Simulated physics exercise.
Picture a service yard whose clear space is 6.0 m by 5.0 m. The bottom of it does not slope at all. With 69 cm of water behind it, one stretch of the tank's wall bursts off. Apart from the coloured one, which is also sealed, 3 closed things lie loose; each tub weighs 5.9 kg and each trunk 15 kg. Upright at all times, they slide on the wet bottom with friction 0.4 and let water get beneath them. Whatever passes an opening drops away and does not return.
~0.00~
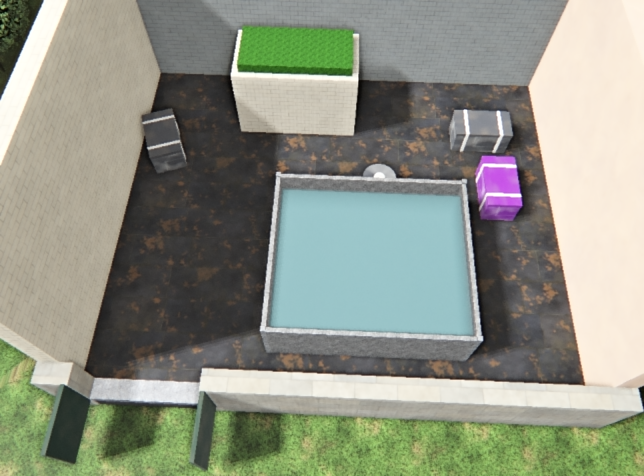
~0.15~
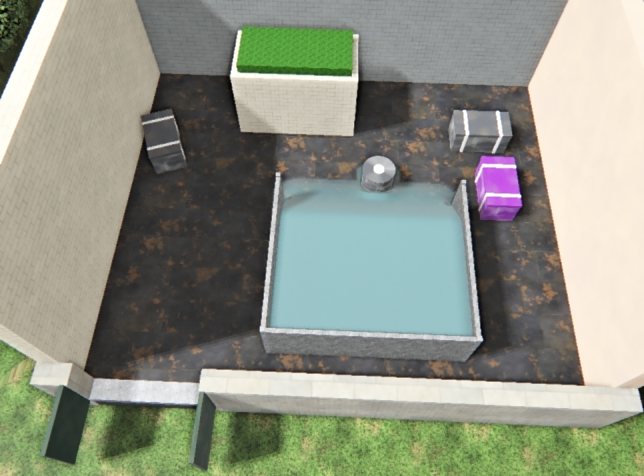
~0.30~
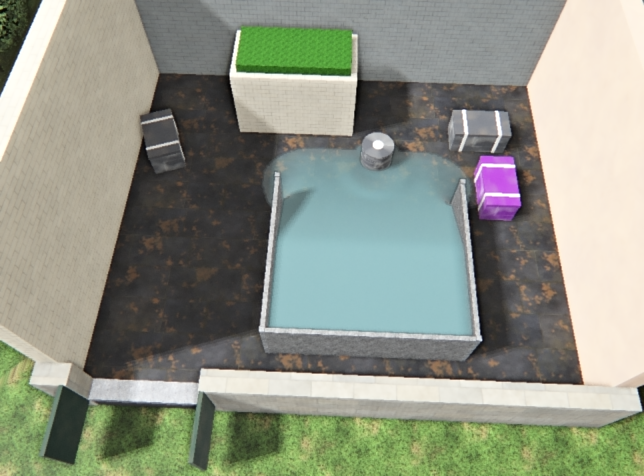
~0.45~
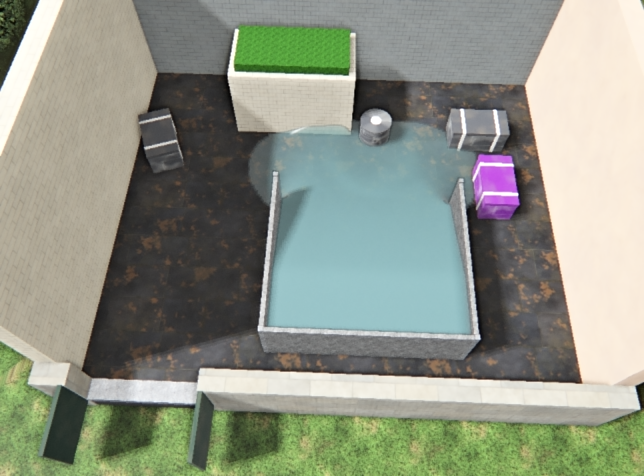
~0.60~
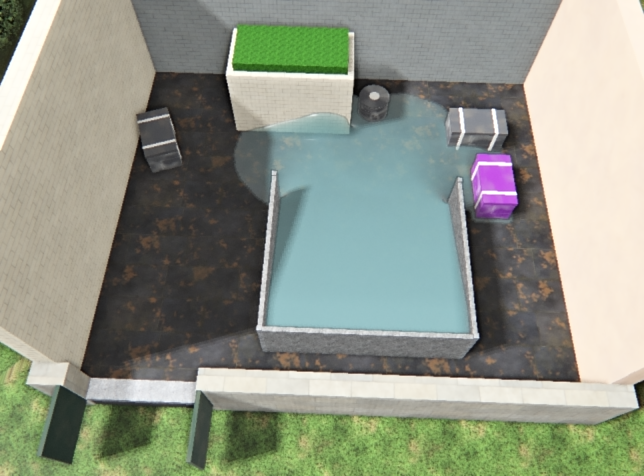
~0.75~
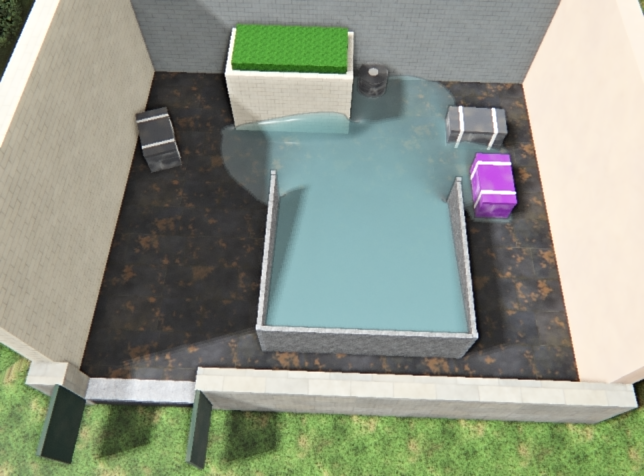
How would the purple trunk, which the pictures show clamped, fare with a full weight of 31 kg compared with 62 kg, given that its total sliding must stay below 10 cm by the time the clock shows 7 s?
I reckon it moves too far regardless.
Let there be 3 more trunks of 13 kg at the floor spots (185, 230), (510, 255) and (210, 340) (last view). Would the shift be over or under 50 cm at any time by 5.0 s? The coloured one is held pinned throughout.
Order as listed: Outside the limit, outside the limit, inside the limit.
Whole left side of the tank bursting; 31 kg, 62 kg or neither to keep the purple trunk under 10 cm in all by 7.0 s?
Result: Greater mass required.
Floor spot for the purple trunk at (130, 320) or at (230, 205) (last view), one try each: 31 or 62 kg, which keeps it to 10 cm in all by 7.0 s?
One by one: Heavier mass alone; heavier mass alone.
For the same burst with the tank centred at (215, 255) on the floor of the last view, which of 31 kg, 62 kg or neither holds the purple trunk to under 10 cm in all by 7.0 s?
Result, then: Both fail.
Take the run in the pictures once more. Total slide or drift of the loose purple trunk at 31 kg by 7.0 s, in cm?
Roughly 250 cm.
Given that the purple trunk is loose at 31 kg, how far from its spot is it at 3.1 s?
I'd put it at roughly 50 cm.
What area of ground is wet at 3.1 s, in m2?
Roughly 23 m2 of it is wet.
After 1.4 s the purple trunk would be 0 cm from its start with 31 kg and 0 cm from its start with 62 kg; 3 cm of water round it then.
After 3.1 s the purple trunk would be 55 cm from its start with 31 kg and 27 cm from its start with 62 kg; 10 cm of water round it then.
After 4.9 s the purple trunk would be 239 cm from its start with 31 kg and 89 cm from its start with 62 kg; 9 cm of water round it then.
After 7.0 s the purple trunk would be 239 cm from its start with 31 kg and 89 cm from its start with 62 kg; 12 cm of water round it then.
